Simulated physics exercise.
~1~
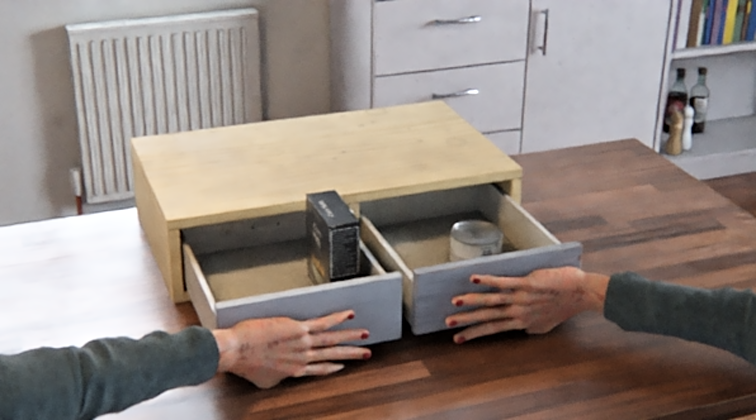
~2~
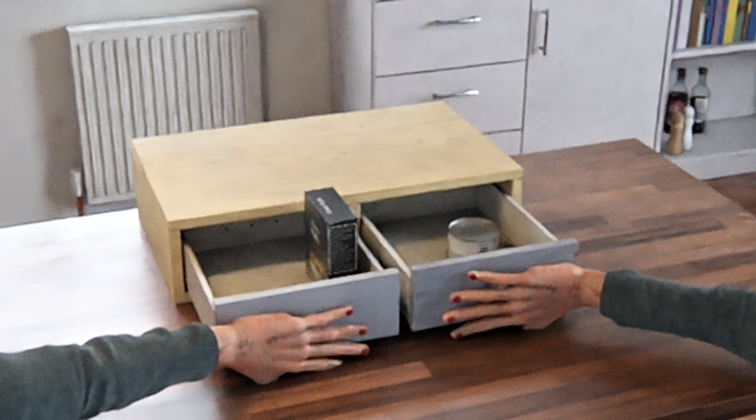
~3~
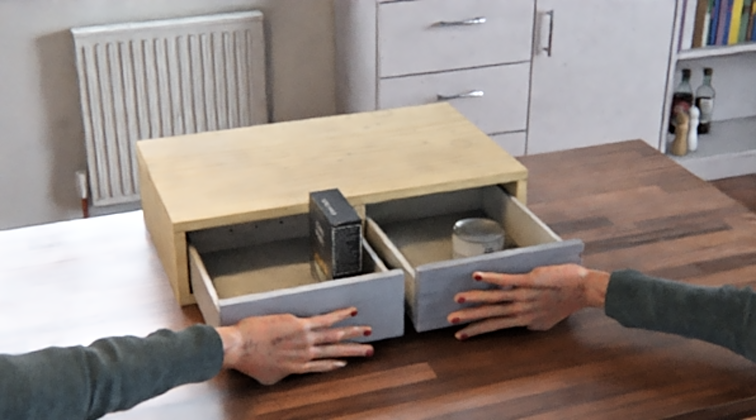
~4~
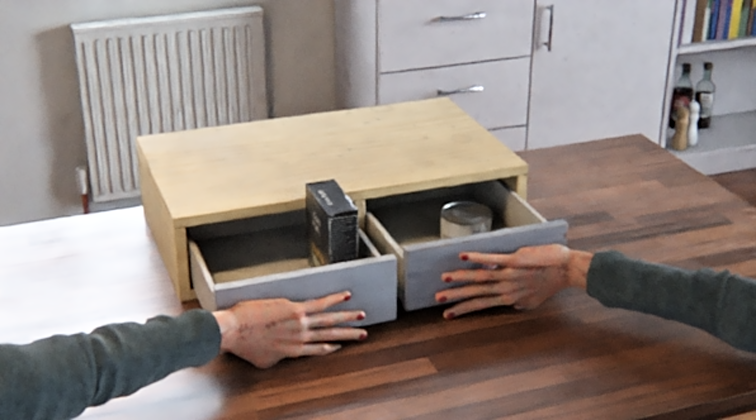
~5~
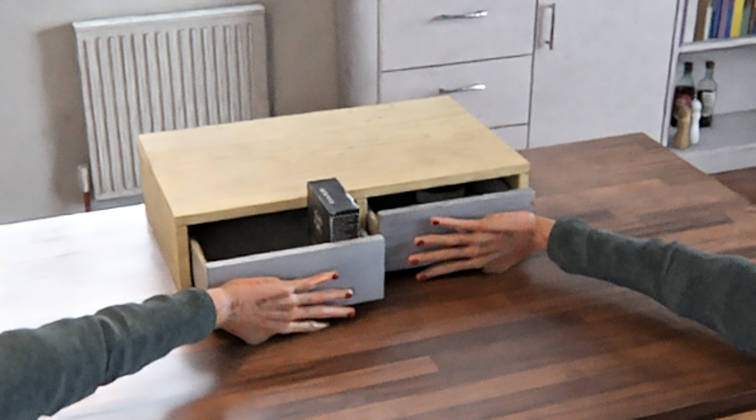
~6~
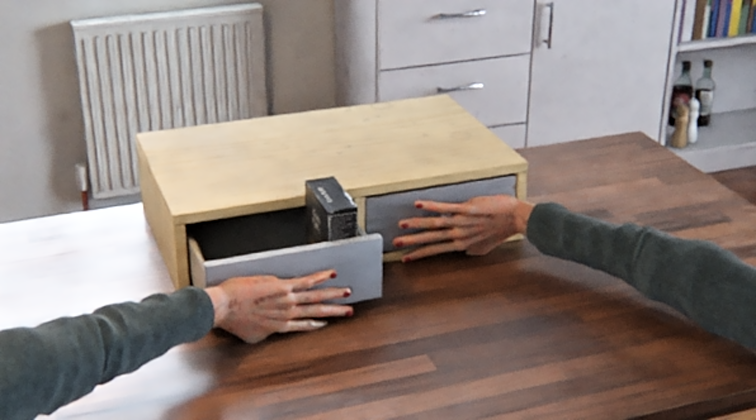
Two hands push both drawers; the right shuts flush, the left stays ajar.
